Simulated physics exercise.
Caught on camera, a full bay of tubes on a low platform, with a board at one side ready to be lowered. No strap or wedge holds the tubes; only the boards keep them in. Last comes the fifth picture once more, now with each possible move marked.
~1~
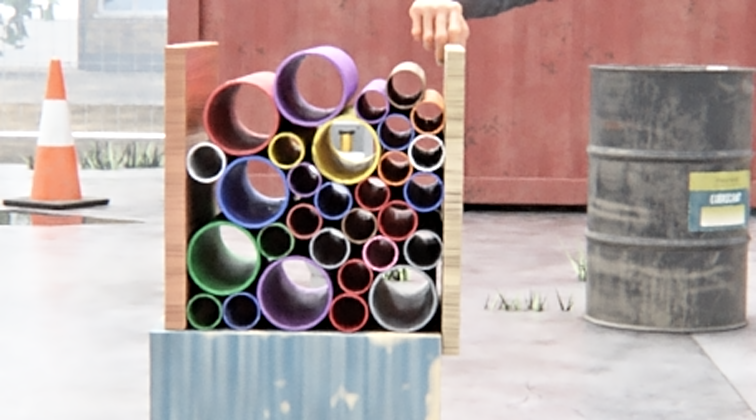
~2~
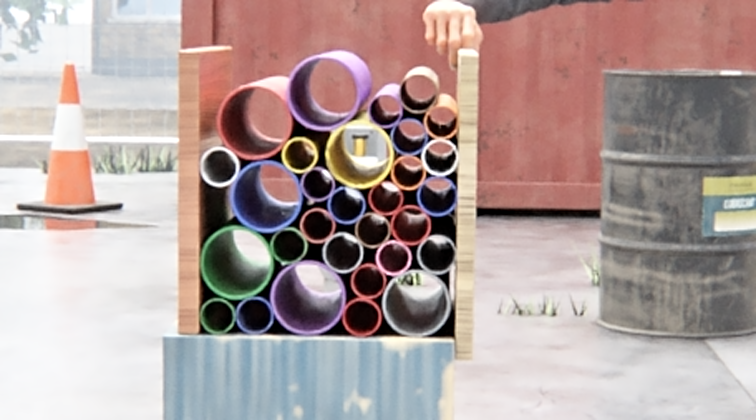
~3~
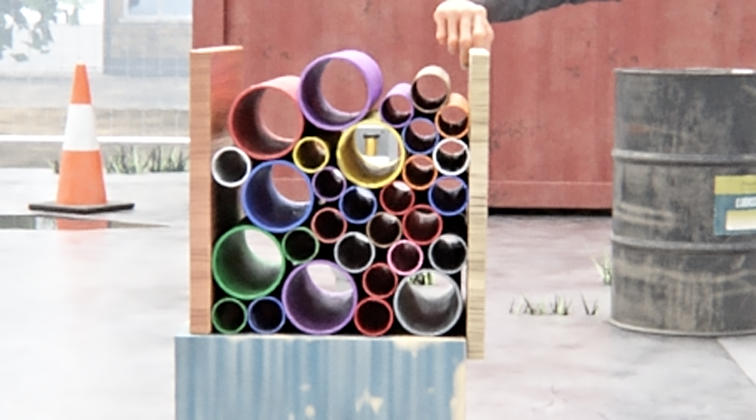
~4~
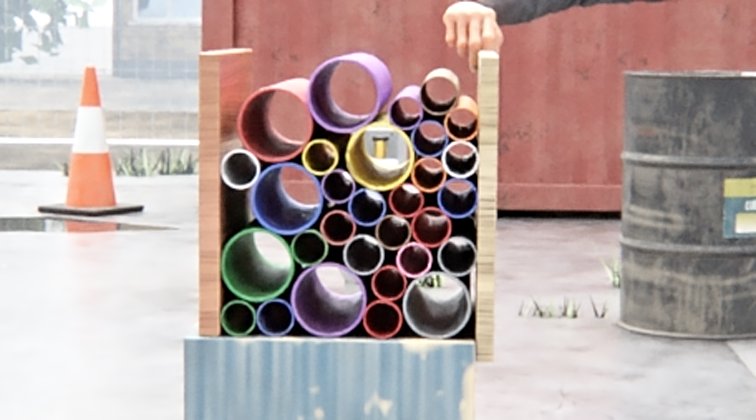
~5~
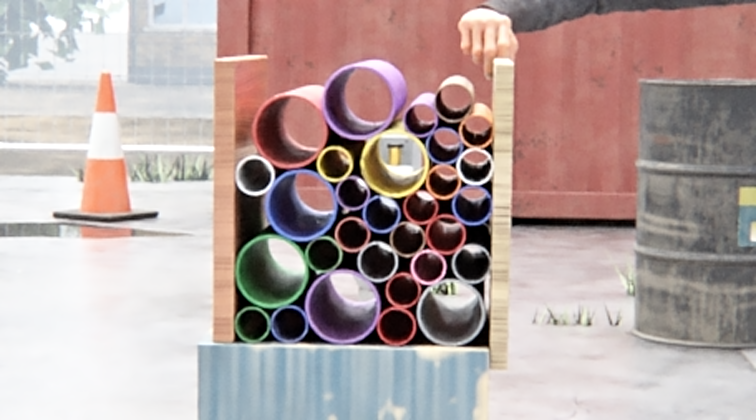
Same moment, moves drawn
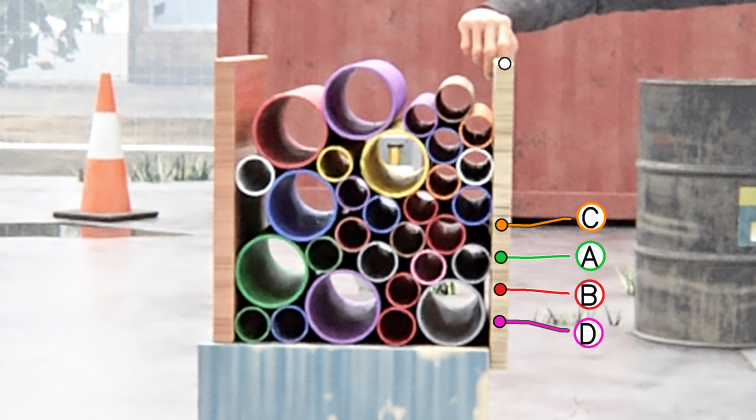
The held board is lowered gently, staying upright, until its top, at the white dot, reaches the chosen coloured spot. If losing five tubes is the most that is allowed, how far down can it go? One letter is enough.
The lowest mark that will do is C.
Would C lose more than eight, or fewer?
At C, fewer than eight.
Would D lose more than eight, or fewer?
At D, more than eight.
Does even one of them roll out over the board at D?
At D: Yes.
On the marked copy, A at (501, 258); B at (500, 290); C at (502, 225); D at (500, 322); the white dot at (505, 64).
Following C. Soon after the start, top of the board (495, 134).
Later, top of the board (493, 214).
In the end, top of the board (493, 224), five out over the board.
As for the rest, A more than five out over the board; B more than five out over the board; D more than five out over the board.
